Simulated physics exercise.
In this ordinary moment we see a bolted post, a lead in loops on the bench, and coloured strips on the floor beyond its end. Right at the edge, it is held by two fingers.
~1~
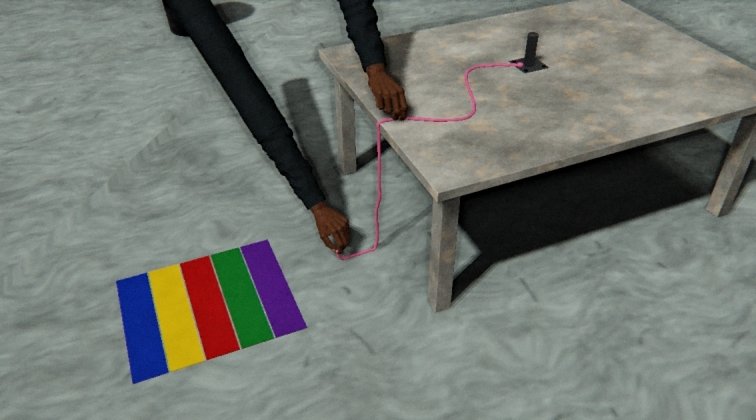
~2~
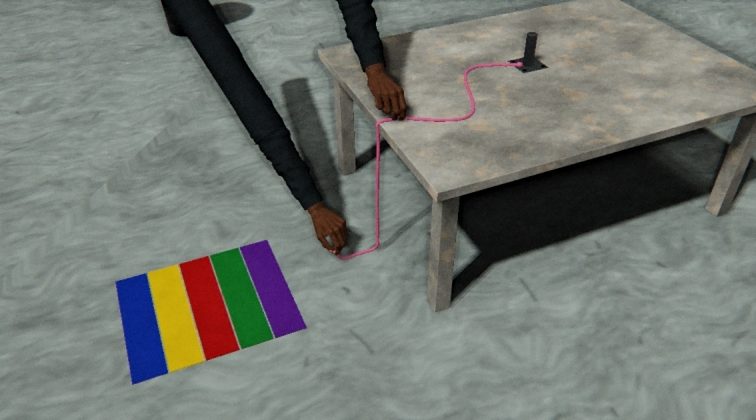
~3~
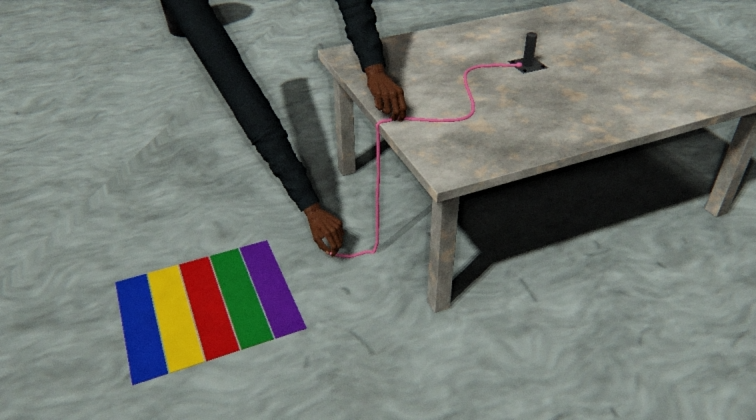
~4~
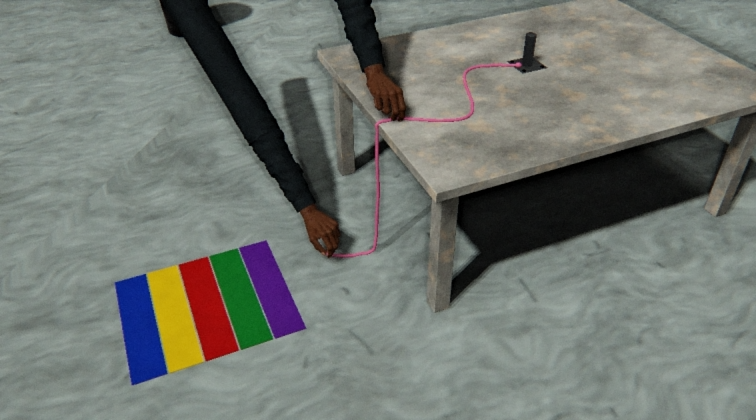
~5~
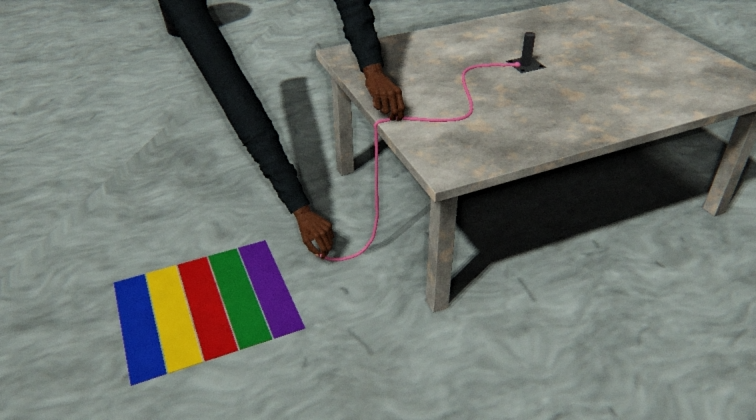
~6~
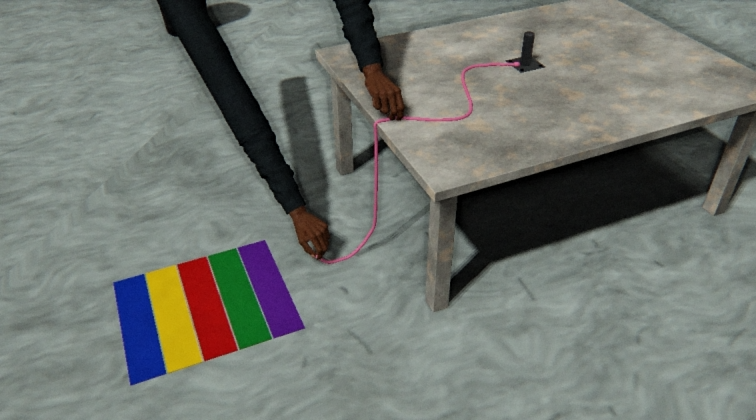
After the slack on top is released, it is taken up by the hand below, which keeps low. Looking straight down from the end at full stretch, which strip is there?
The yellow strip is there.
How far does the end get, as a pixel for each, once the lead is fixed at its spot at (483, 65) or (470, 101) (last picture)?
The spots come out as (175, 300) and (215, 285), in that order.
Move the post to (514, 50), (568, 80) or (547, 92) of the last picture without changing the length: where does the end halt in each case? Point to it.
About (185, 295), then (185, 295), then (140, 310).
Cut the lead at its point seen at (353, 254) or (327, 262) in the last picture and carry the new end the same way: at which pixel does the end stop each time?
(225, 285) and (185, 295).
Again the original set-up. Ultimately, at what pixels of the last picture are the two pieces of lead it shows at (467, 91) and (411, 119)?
Near (442, 95) and (356, 137).
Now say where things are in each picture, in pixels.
The first frame shows end (337, 251); purple (284, 315); green (251, 325); red (218, 336); yellow (183, 346); blue (147, 358).
The second frame shows end (335, 252); lead through (490, 66) (468, 89) (451, 120) (379, 125) (378, 185) (377, 242).
The third frame shows end (331, 253).
The fourth frame shows end (327, 254); lead through (489, 66) (467, 89) (450, 120) (378, 126) (378, 186) (375, 243).
The fifth frame shows end (321, 256).
The sixth frame shows end (317, 256); lead through (487, 65) (466, 89) (448, 120) (377, 125) (376, 185) (365, 241).
Soon after, end near (223, 284); over green.
Then, end near (186, 295); over red.
At full stretch, end near (166, 301); over yellow. The end stops over the yellow strip.
